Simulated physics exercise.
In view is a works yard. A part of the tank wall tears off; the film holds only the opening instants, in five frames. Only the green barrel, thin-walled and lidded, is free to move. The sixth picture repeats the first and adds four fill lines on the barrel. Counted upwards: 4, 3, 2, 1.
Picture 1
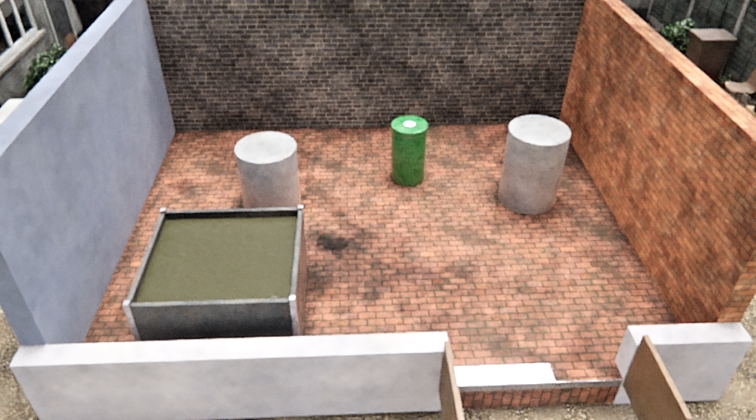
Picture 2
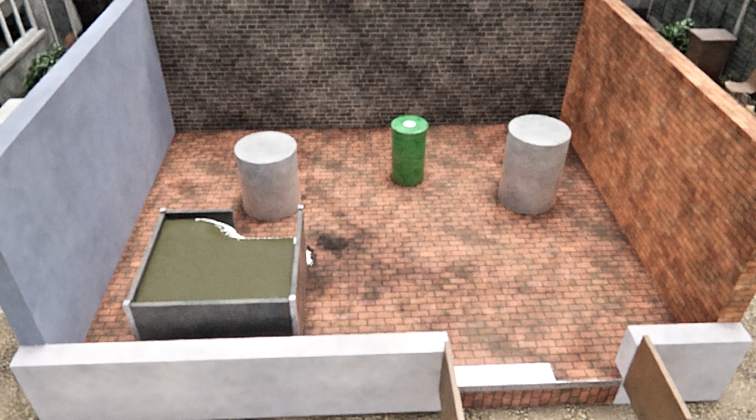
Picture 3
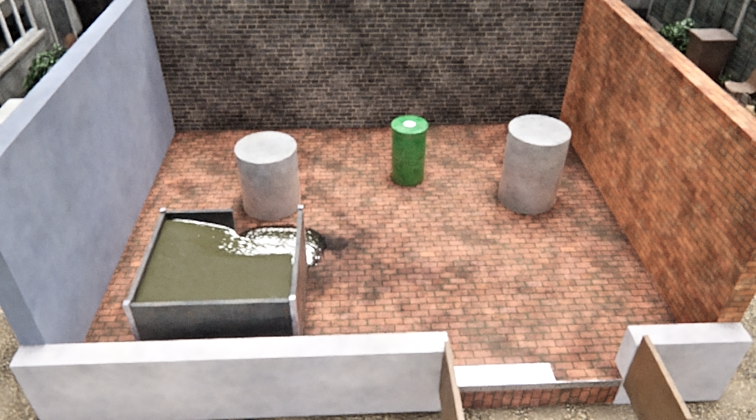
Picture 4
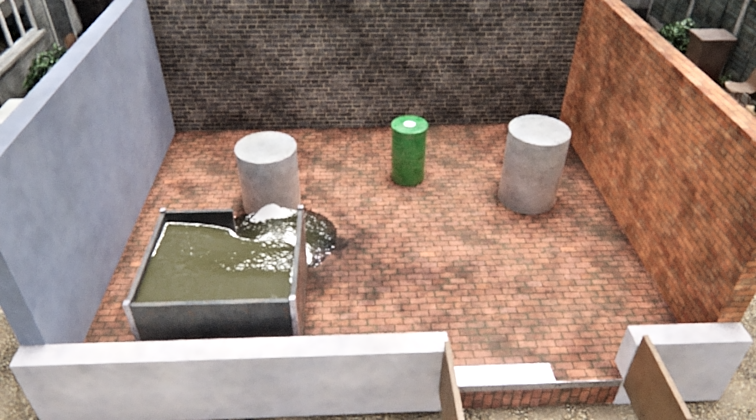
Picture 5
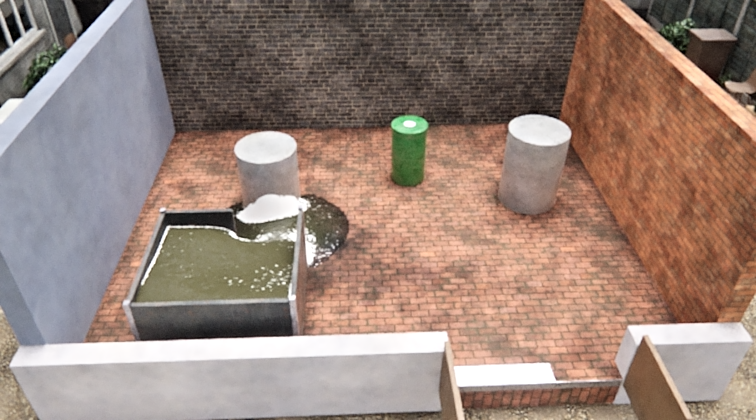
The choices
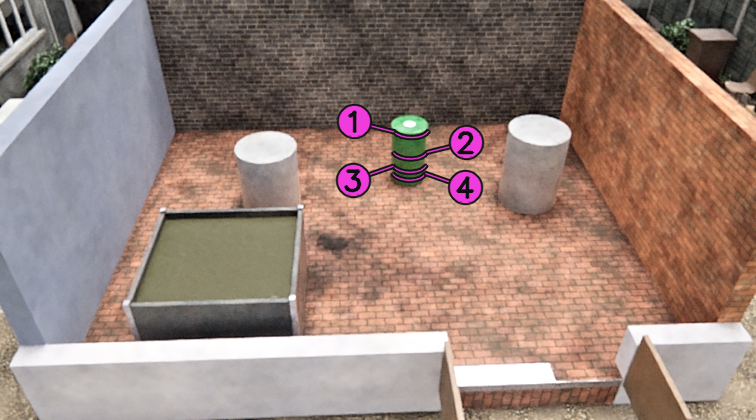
Murky water in a dark square tank pouring out through its far side and spreading across the brick floor of a walled yard.
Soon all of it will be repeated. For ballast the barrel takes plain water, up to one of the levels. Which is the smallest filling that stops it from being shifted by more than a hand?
The limit is 2.
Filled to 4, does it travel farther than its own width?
Yes.
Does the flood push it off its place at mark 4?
Yes, that goes wrong.
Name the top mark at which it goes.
That would be 3.
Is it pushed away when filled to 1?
No, not at all.
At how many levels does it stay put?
Two.
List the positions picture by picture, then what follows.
Lid of the green barrel at (410, 125); tank full, its middle at (223, 258); open gate at (537, 332).
Water covers 1 % of the ground, mostly out of sight from here.
Water covers 3 % of the ground and is seen nearest the barrel at (317, 247).
Water covers 4 % of the ground and is seen nearest the barrel at (318, 219).
Lid of the green barrel at (410, 125); water covers 6 % of the ground and is seen nearest the barrel at (337, 213).
On the marked copy, 1 at (412, 137); 2 at (411, 159); 3 at (410, 172); 4 at (410, 180); from the bottom up 4, 3, 2, 1.
If 1 is chosen, it does not move.
If 2 is chosen, it does not move.
If 3 is chosen, it is pushed about its own width away.
If 4 is chosen, it is pushed about 3 times its own width away.
